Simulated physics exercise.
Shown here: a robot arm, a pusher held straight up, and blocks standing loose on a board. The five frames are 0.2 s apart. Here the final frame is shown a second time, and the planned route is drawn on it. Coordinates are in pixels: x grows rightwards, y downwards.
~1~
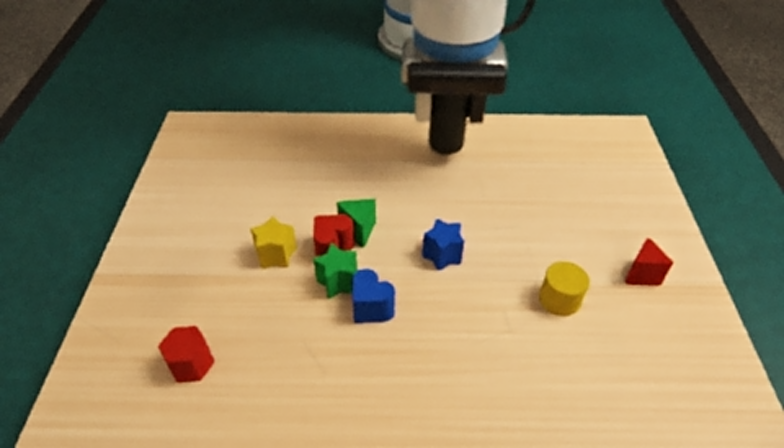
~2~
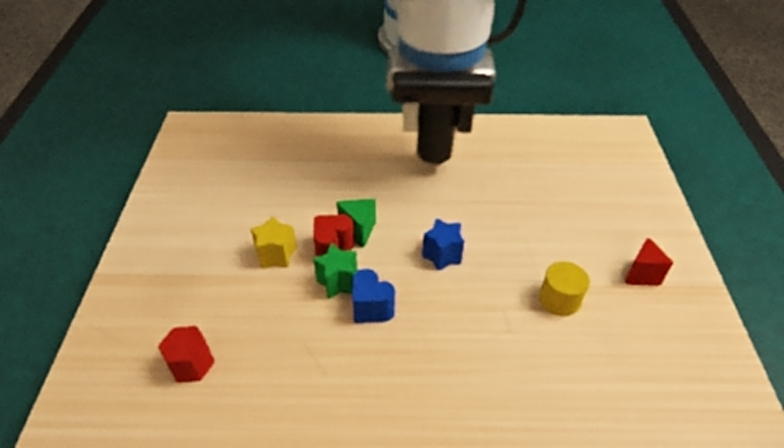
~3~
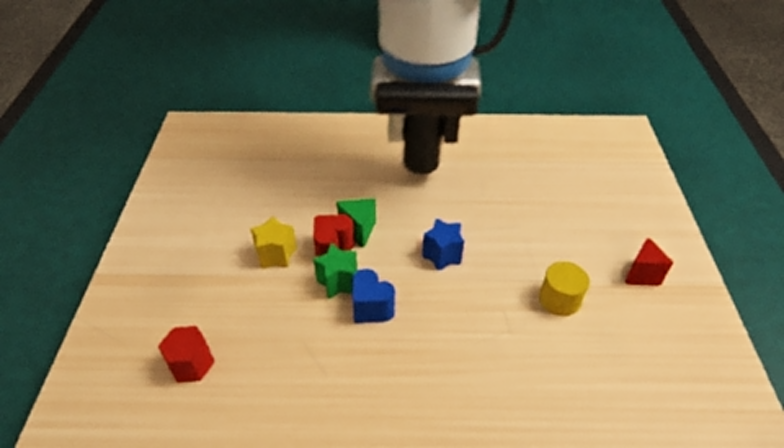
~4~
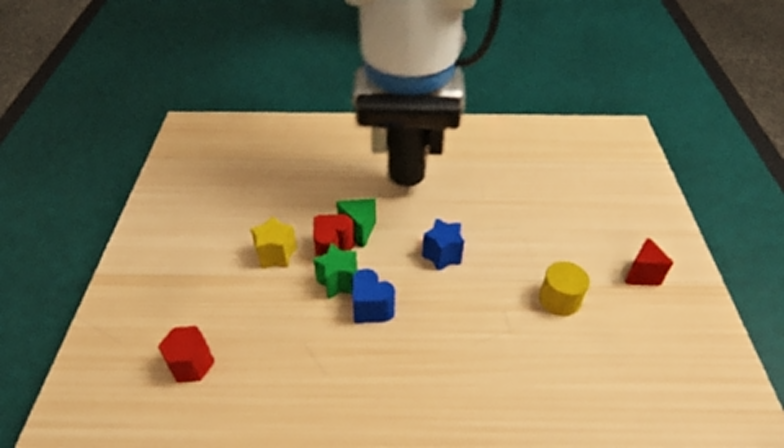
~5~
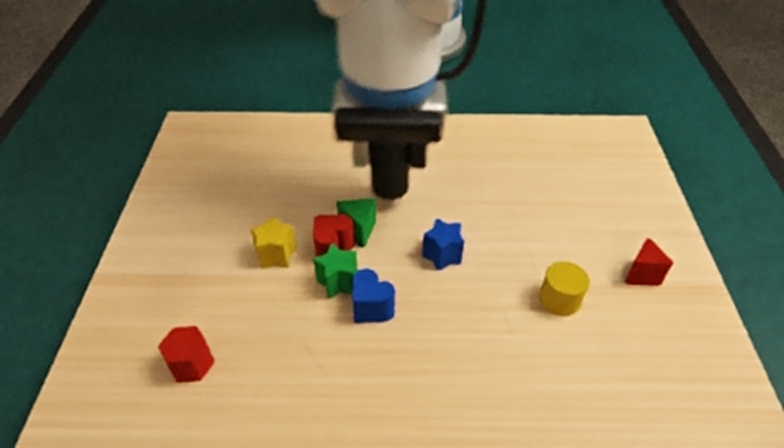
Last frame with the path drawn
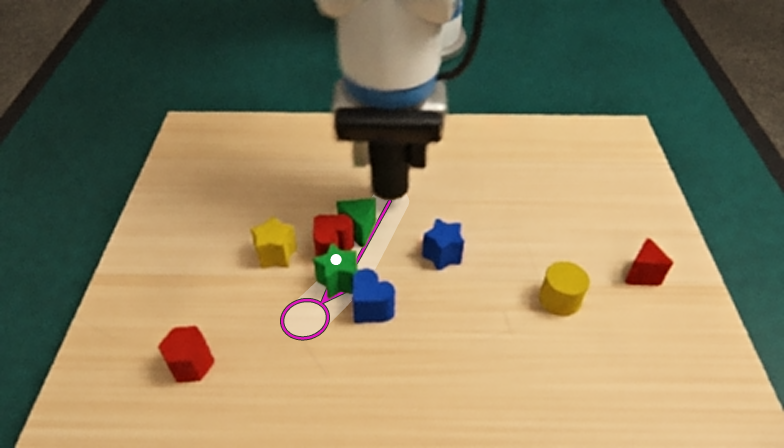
A robot arm with a black pusher held upright moves above a pale wooden board on a green surface, seen from a fixed, raised view facing the arm. Yellow and green stars, red and blue hearts and a green triangle sit left of centre, a red block lower left, and a blue star, yellow cylinder and red triangle rightward. The pusher glides steadily left and toward the viewer, nearing the green triangle, while every block stays still.
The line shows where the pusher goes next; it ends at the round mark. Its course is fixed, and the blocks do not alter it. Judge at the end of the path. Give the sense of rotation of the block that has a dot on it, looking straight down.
From overhead, the rotation is counterclockwise.
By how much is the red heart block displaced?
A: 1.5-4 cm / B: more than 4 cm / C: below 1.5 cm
Option B.
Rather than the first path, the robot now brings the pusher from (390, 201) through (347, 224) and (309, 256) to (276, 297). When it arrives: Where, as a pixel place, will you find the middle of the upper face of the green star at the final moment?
It should be at about (329, 288).
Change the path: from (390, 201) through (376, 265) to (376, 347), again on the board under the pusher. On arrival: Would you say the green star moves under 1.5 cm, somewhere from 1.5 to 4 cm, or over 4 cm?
The best fit is 1.5 to 4 cm.
Drawn move, from (390, 201) over (359, 258) to (305, 319); the dot is on the green star.
What follows on the original path. One third of the way, pusher (369, 224); red heart block (301, 241), turned 35° clockwise; green star (331, 265), turned 20° anticlockwise; green three-sided block (337, 235), turned 25° clockwise.
Two thirds of the way, pusher (343, 265); yellow star (262, 230), turned 35° clockwise; red heart block (281, 255), turned 80° clockwise; green star (310, 301), turned 40° anticlockwise; green three-sided block (310, 272), turned 65° clockwise.
At the end, pusher (303, 305); yellow star (262, 230), turned 35° clockwise; red heart block (274, 261), turned 105° clockwise; green star (283, 337), turned 110° anticlockwise; green three-sided block (261, 303), turned 90° clockwise.
